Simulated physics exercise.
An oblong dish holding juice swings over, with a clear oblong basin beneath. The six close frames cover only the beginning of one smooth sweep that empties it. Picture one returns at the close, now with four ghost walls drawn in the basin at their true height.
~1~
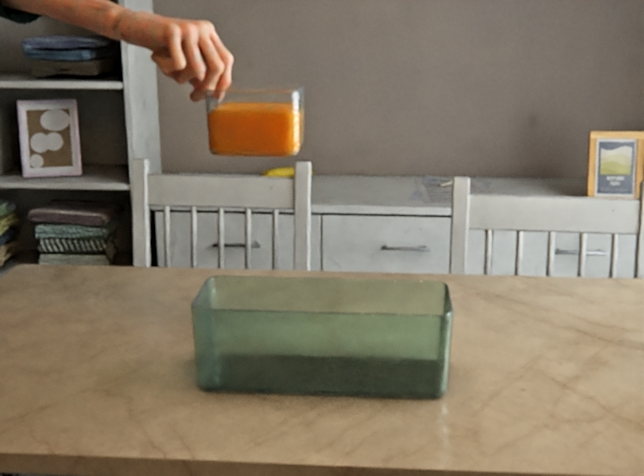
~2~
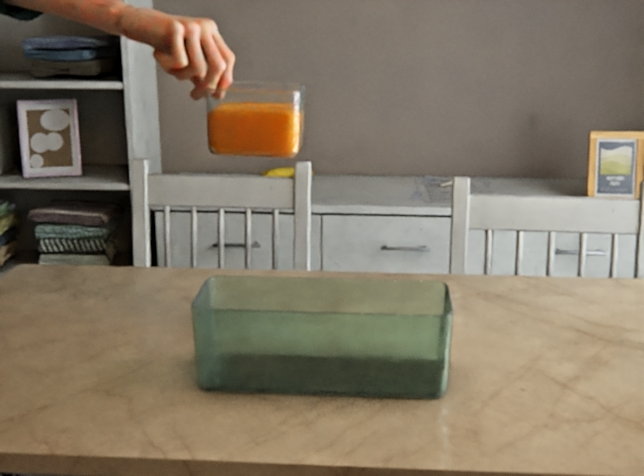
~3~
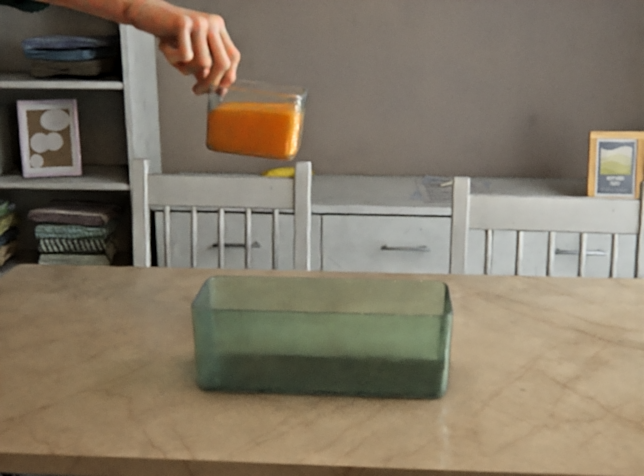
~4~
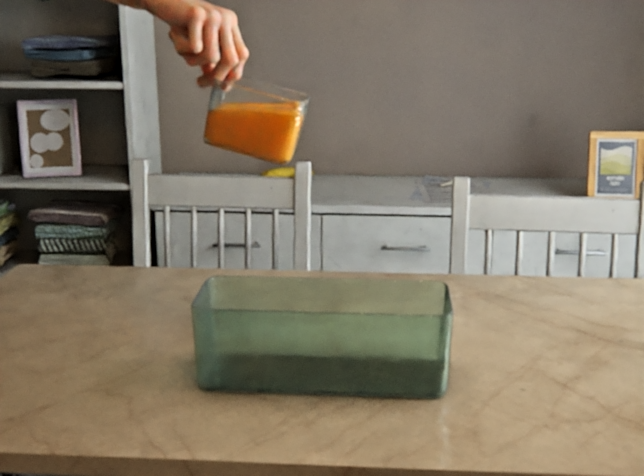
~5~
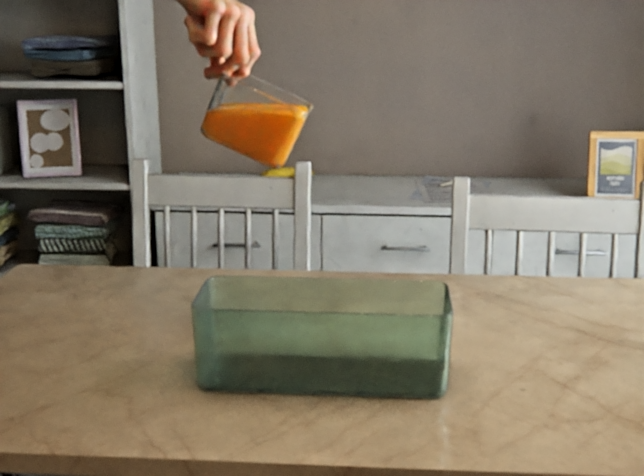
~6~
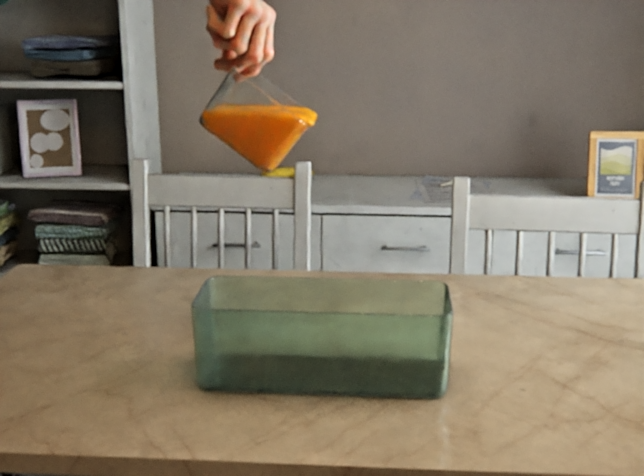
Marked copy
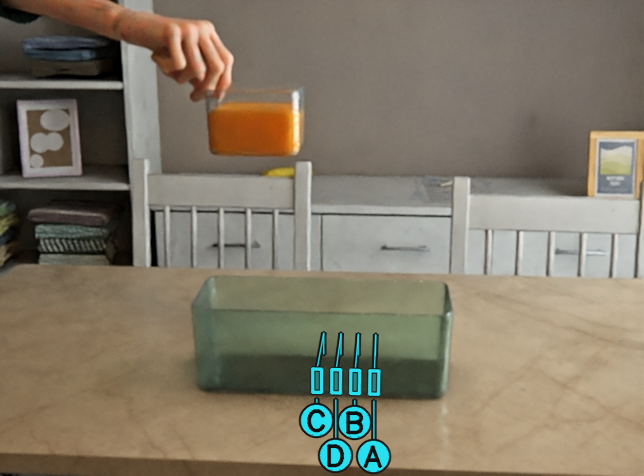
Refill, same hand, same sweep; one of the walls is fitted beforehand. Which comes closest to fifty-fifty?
A.
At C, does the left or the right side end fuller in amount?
The right side.
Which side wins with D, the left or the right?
More ends on the right.
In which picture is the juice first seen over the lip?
Picture 6.
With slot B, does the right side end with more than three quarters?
No, it does not.
In cyan, A at (373, 400); B at (354, 400); C at (316, 398); D at (335, 399).
With A, about 48 % ends left of the wall and 50 % right of it.
With B, about 33 % ends left of the wall and 65 % right of it.
With C, about 9 % ends left of the wall and 89 % right of it; 3 % is lost outside.
With D, about 13 % ends left of the wall and 84 % right of it; 3 % is lost outside.
